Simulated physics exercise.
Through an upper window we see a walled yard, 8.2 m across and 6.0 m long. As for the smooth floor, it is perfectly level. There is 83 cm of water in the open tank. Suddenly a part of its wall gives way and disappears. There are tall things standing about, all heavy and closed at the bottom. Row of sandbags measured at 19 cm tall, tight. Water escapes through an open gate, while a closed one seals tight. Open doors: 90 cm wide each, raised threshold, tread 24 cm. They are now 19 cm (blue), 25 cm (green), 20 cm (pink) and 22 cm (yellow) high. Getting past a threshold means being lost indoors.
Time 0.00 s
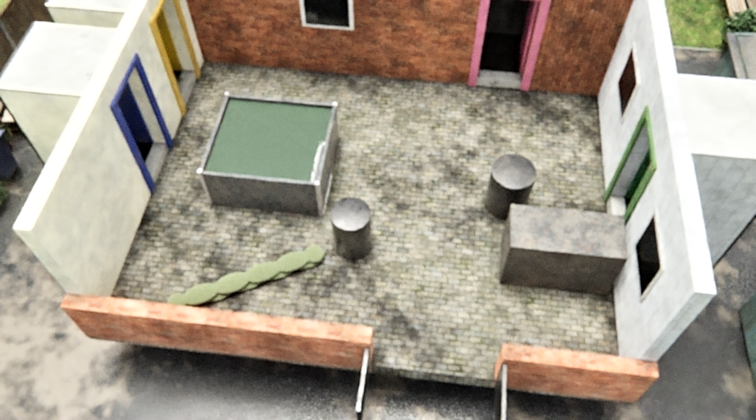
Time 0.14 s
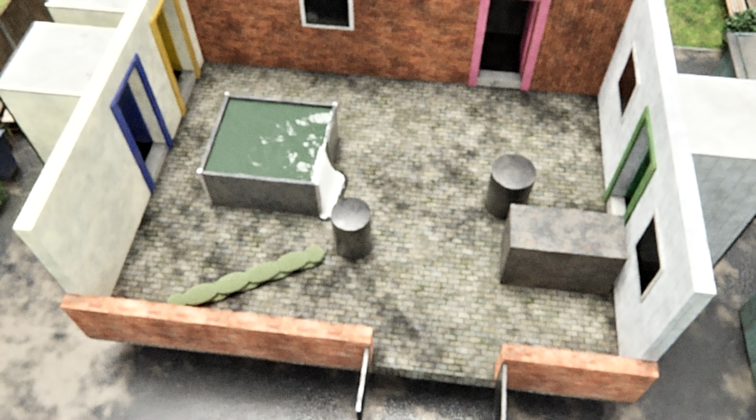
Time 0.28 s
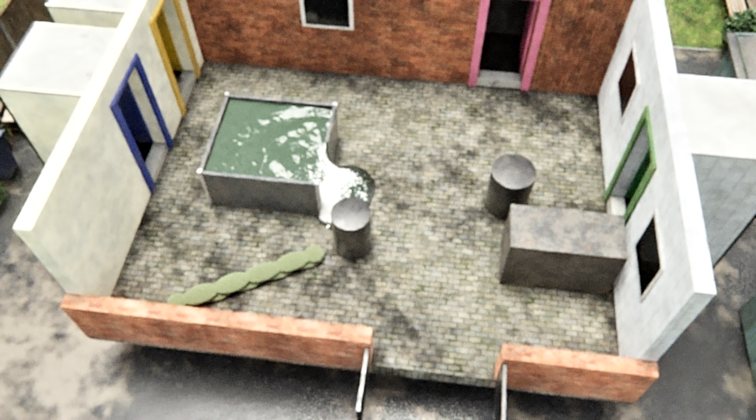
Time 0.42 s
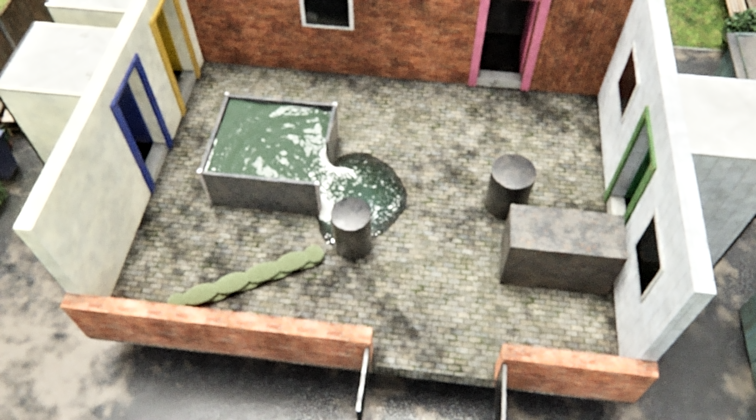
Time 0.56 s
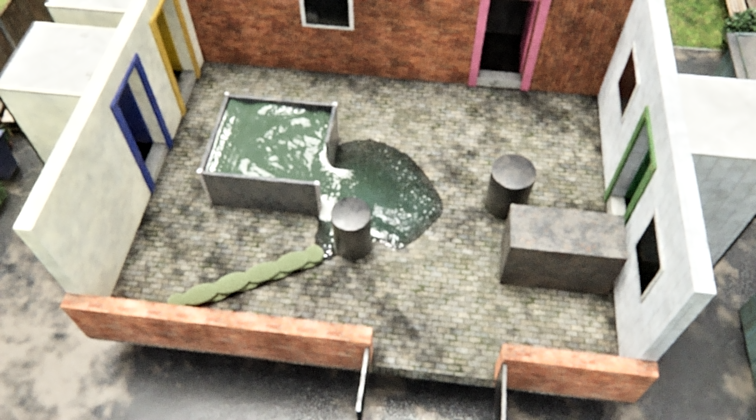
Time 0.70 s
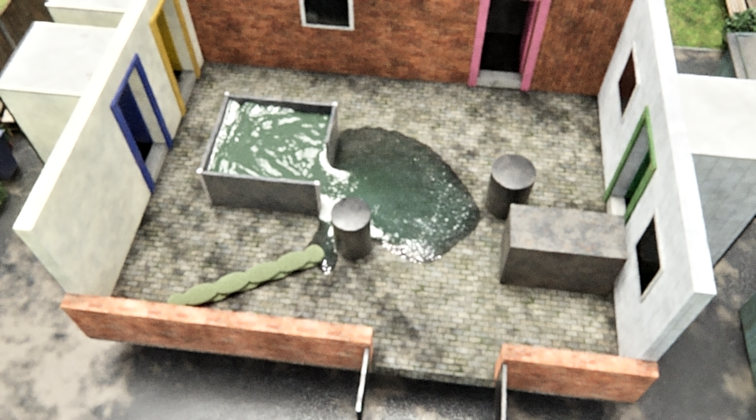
The clip shows a walled yard with an open tank of green water; part of its right side disappears, and water pours out, flowing around a nearby grey cylinder and spreading rightward across the paving in a widening pool.
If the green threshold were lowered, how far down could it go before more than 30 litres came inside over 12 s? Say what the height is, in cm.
Down to about 18 cm.
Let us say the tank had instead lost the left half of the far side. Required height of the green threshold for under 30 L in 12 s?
Close to 7.0 cm at the least.
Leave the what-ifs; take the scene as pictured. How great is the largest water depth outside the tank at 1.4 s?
Roughly 42 cm.
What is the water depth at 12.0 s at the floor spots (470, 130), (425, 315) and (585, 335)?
In that order: 6, 4 and 5 cm.
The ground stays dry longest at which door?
I'd say the blue door.
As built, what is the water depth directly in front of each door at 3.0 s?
Blue door 0 cm, green door 21 cm, pink door 8 cm, yellow door 0 cm.
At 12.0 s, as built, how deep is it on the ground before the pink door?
About 6.5 centimetres deep.
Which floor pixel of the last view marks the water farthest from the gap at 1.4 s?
In the last picture, around (606, 248).
After 1.4 s water covers 30 % of the floor, deepest (42 cm) near (330, 203); it has not reached the green door.
After 3.0 s water covers 50 % of the floor, deepest (33 cm) near (576, 95); 21 cm at the green door, 5 litres in over its 25 cm threshold.
After 12.0 s water covers 95 % of the floor, deepest (10 cm) near (271, 69); 7 cm at the green door, 6 litres in over its 25 cm threshold.
At the green door as built, the water arrived by 1.7 s and peaked near 25 cm at 2.4 s.
With a threshold of 15 cm, 56 litres would have come in within the 12 s; with 21 cm, 16 litres. So under 30 litres takes about 18 cm.
